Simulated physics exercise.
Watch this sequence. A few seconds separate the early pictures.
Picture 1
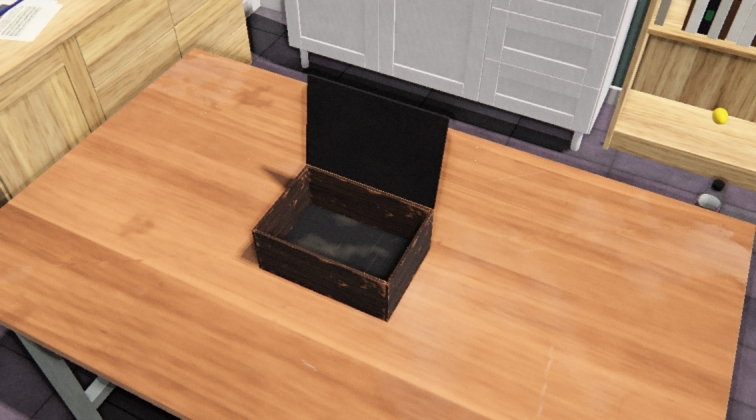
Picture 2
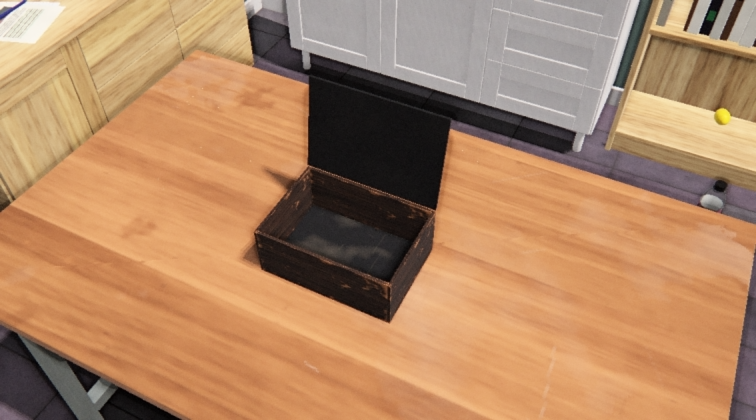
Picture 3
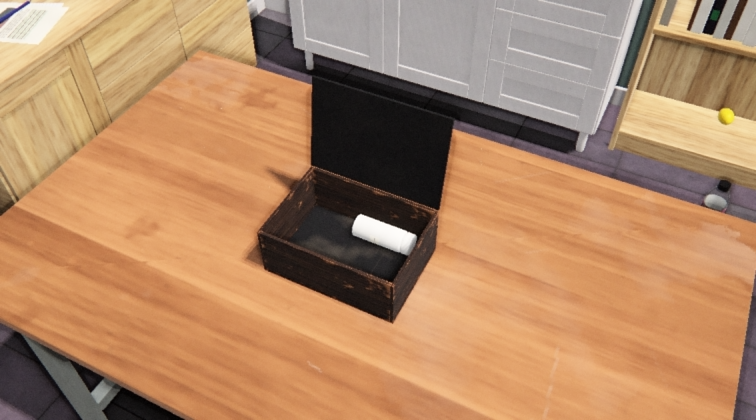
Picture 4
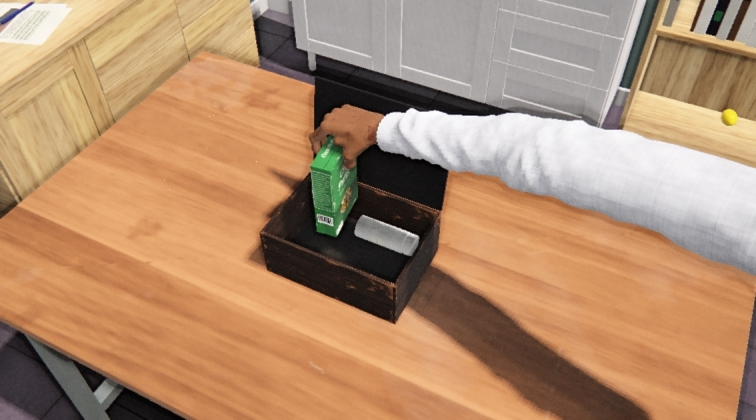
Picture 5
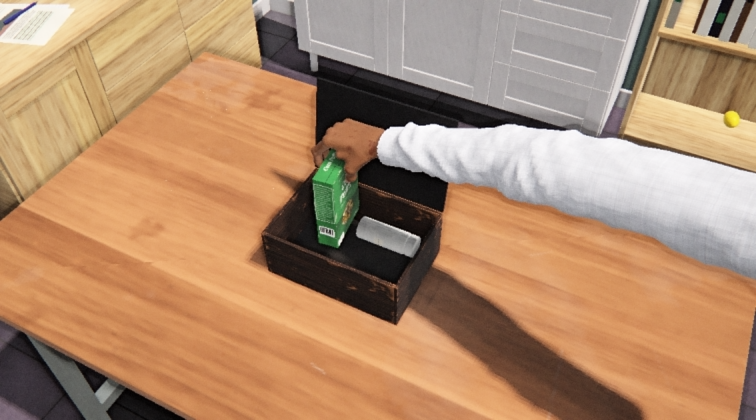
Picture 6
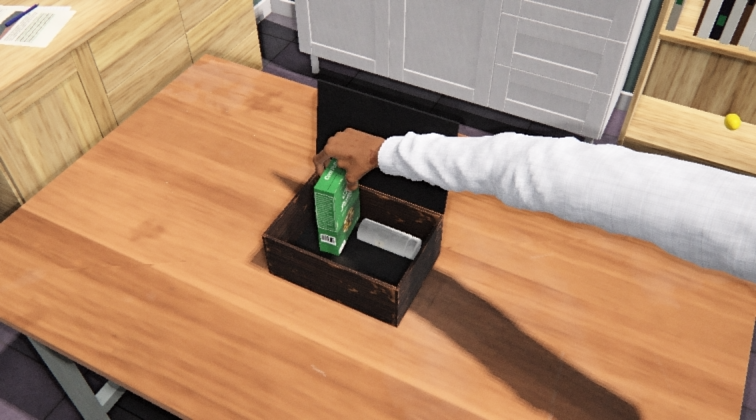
At the start, an open, dark wooden box sits empty on a wooden table. A white cylindrical shaker then appears inside, lying on its side, before a white-sleeved arm reaches in from the right and lowers a green packet beside it, the hand still gripping the packet.
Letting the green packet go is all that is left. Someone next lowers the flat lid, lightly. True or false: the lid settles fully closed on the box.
False.
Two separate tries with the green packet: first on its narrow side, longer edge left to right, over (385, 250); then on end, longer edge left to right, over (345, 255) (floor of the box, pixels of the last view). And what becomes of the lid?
The lid goes all the way down the first time and stays partly open the second time.
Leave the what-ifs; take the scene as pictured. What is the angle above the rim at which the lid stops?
I'd put it at roughly 40°.
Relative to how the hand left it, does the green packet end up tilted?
Simply put, it remains unturned.
Then, 1.10 s after the last picture, lid starting down; green packet slid a little near (340, 220).
Then, 1.60 s after the last picture, lid 61° above the rim; green packet slid a little near (337, 224).
Then, 2.10 s after the last picture, lid 44° above the rim; green packet slid a little near (329, 234).
At rest, lid 40° above the rim; moved from the start, green packet; white shaker in place. Seen from the same camera at the end, green packet near (326, 238).
